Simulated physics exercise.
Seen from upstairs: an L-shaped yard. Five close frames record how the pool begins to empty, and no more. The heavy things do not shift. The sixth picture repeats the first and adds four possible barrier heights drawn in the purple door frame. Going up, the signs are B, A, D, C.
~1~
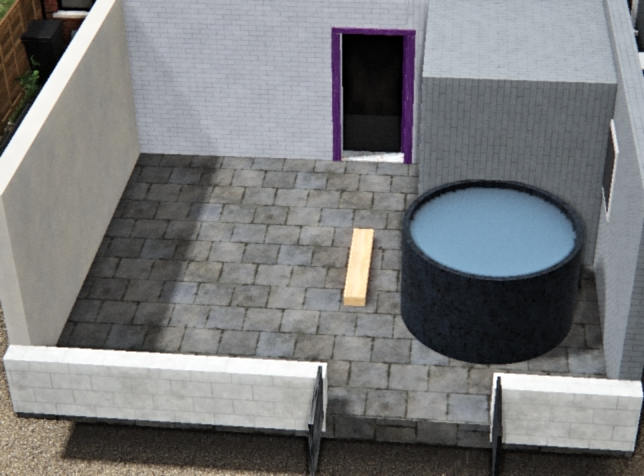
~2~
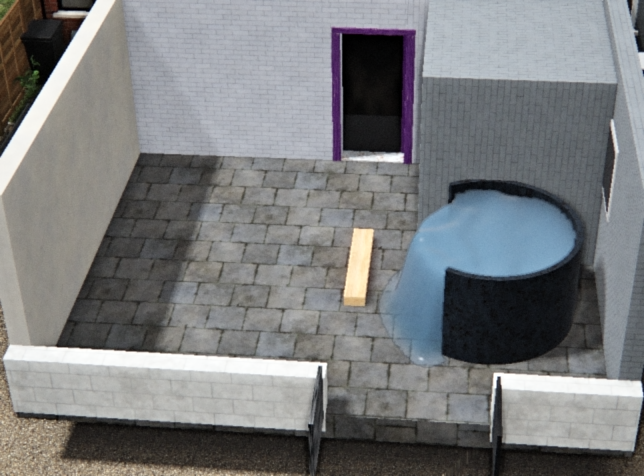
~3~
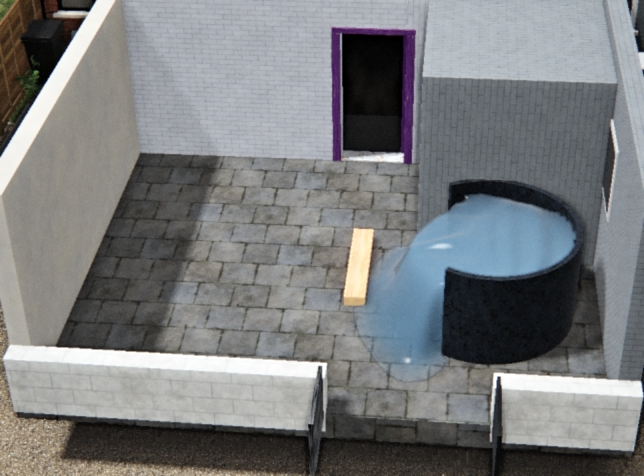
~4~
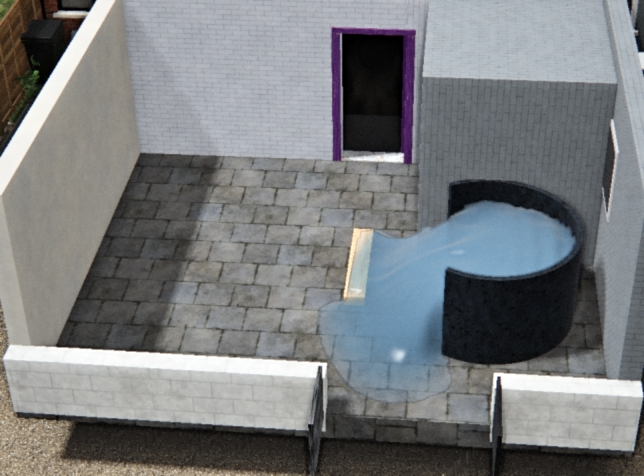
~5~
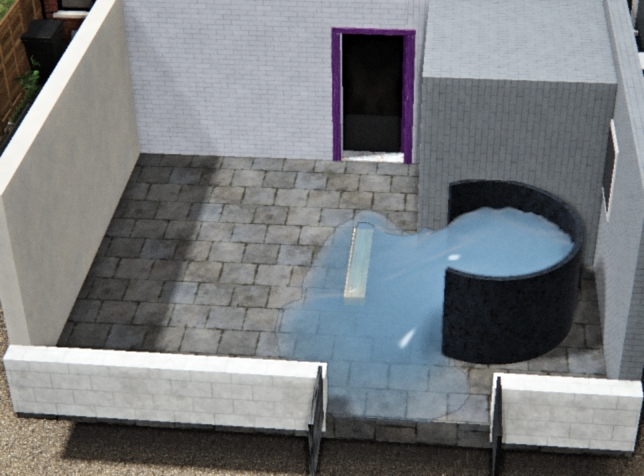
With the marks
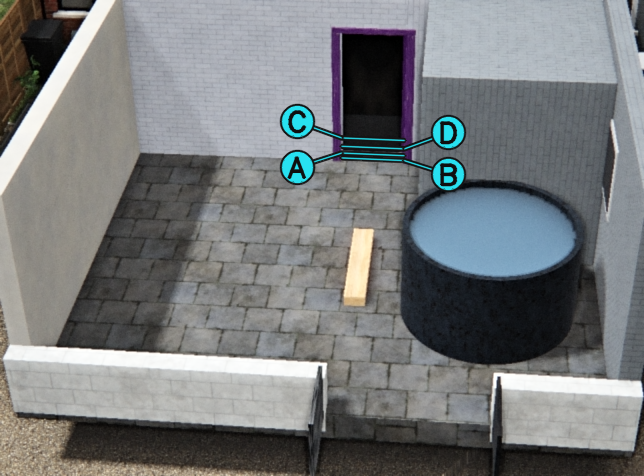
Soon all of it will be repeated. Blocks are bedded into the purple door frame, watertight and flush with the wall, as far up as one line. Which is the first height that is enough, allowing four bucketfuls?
Go for D.
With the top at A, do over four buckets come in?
Yes.
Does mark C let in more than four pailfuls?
No, that is safe.
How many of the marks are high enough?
Two.
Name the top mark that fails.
It is A.
On the marked copy, A at (372, 154); B at (372, 159); C at (373, 139); D at (372, 147); from the bottom up B, A, D, C.
With A, about 9 bucketfuls get in.
With B, dozens of bucketfuls pour in.
With C, nothing gets over.
With D, a splash gets over, under a bucket.
